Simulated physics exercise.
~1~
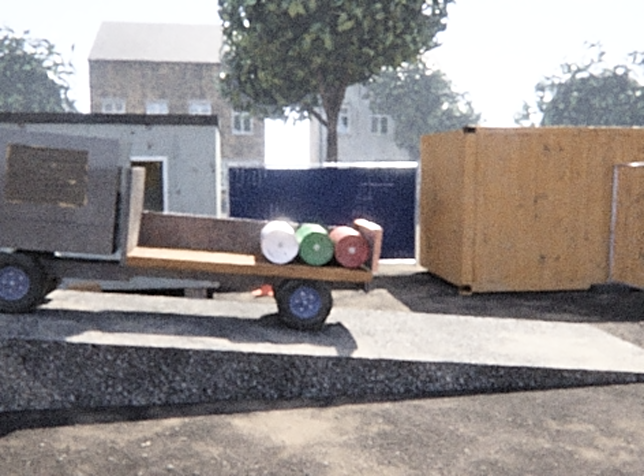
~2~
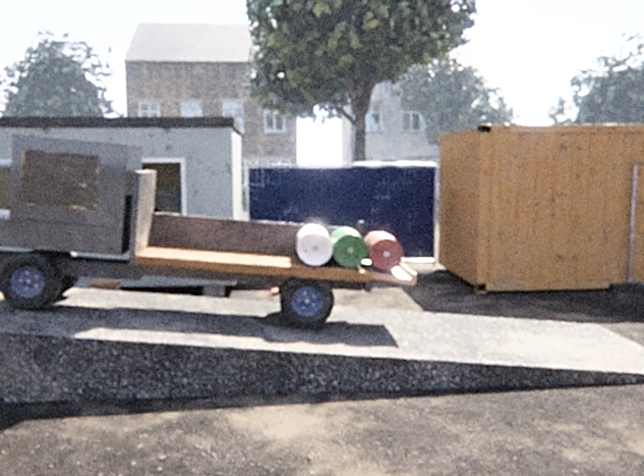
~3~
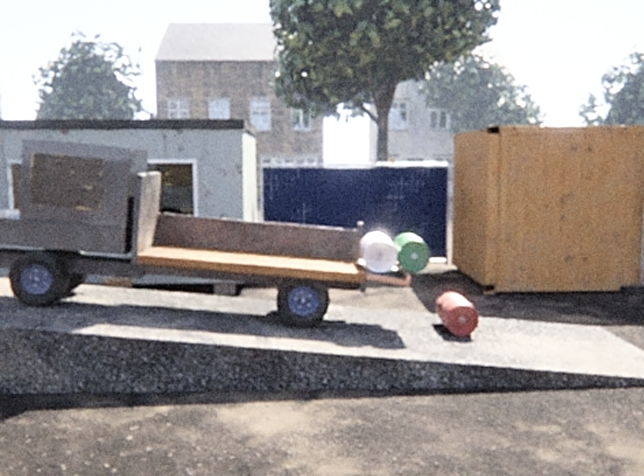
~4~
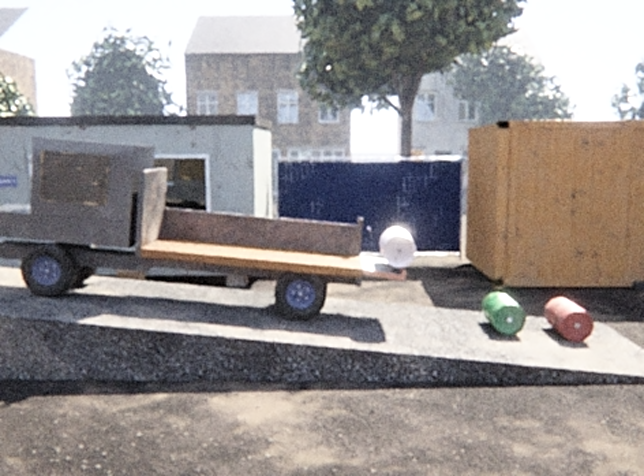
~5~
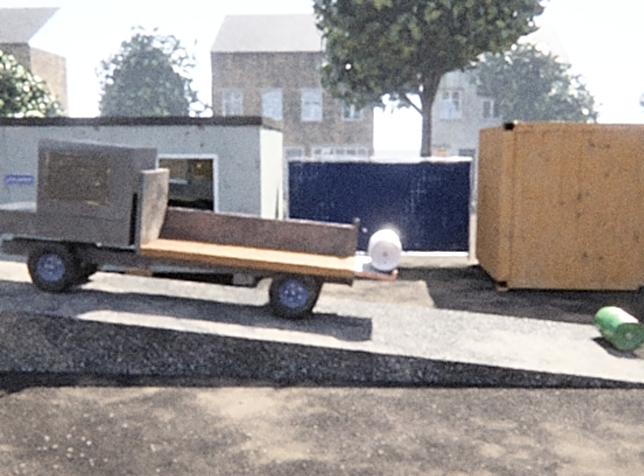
On a gently sloping yard, a parked pick-up's tailgate dropped open, and the red keg, then the green one, rolled off the back and away down the slope to the right, while the white one came to rest on the lowered gate.
